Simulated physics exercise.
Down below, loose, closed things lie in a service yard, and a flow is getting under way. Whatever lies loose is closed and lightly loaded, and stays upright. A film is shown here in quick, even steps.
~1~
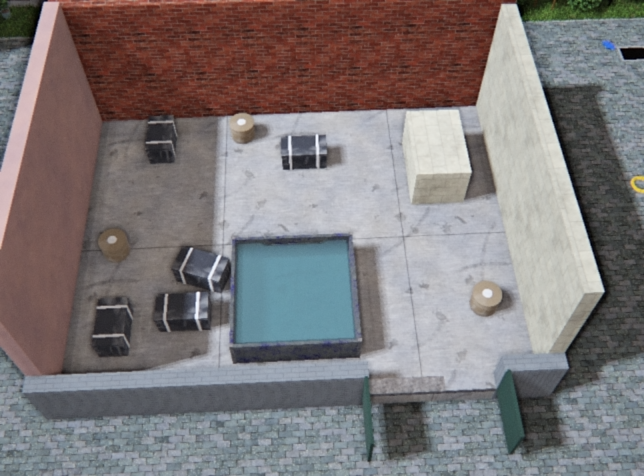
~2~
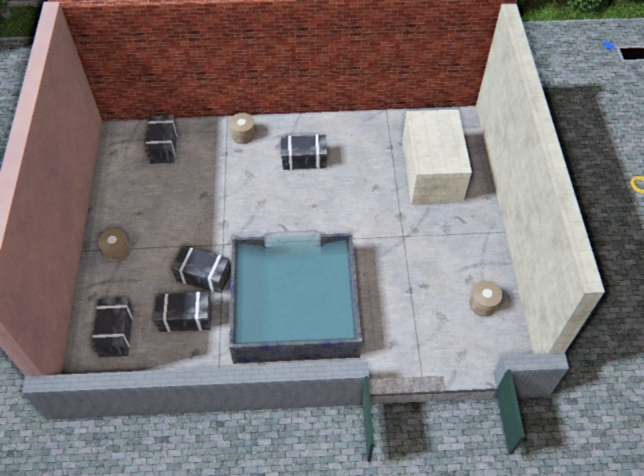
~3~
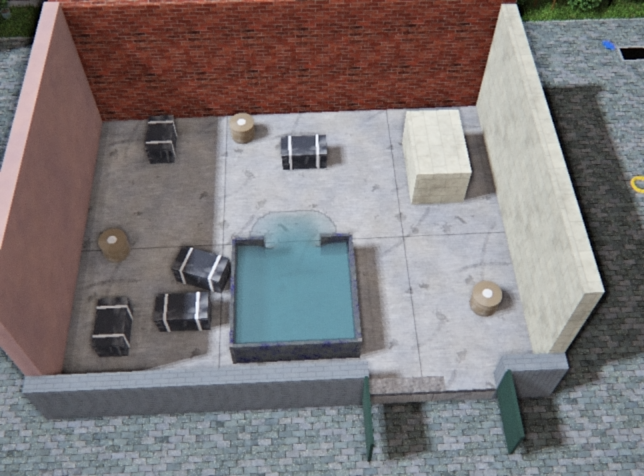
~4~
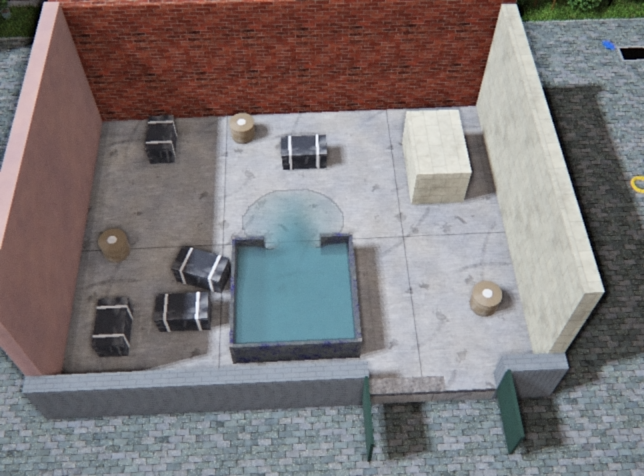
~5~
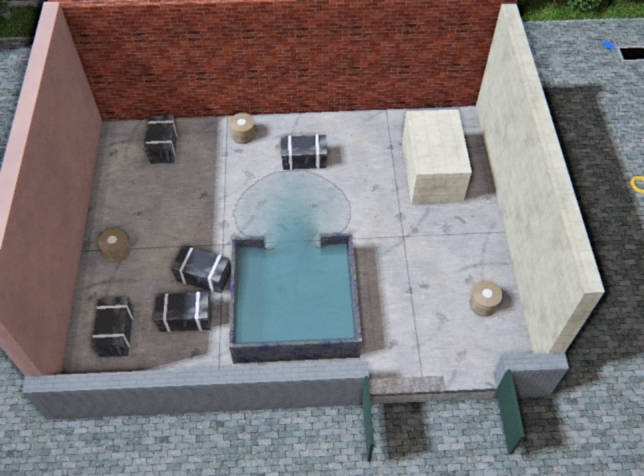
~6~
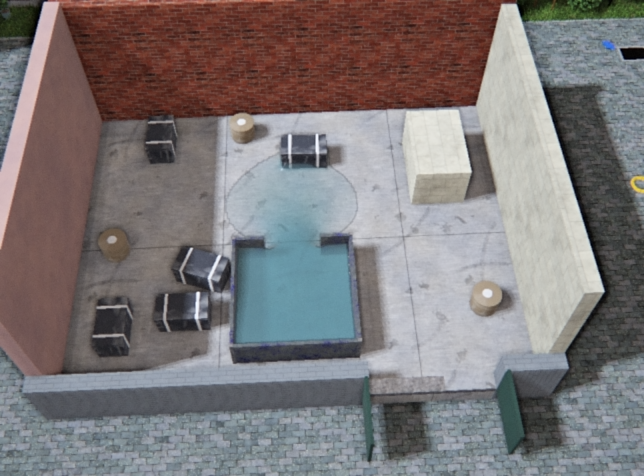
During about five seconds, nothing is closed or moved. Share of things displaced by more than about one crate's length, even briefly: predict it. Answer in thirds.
One to two thirds.
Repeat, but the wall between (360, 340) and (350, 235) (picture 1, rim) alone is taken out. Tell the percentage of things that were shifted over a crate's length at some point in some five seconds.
I'd guess around 10 percent of them.
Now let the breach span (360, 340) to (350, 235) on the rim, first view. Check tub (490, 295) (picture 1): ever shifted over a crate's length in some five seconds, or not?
Bottom line: It got there.
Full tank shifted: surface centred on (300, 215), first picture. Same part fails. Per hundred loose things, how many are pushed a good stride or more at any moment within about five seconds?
Close to 40 %.
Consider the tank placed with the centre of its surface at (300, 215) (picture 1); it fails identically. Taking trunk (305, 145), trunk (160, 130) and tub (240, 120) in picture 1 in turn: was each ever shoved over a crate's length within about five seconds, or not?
Covered the distance, covered the distance, covered the distance.
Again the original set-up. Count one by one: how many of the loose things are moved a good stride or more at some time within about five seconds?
3.
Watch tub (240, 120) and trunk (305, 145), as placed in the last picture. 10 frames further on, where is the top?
Look for them at about (213, 111) and about (312, 102).
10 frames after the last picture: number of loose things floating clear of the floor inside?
Count: 2.
A moment on, 1 of 8 are well off their spots; 0 afloat.
Next, 2 of 8 are well off their spots; 2 afloat.
Later, 3 of 8 are well off their spots; 3 afloat.
In the end, 3 of 8 are well off their spots, and 3 have been at some point; 3 afloat.
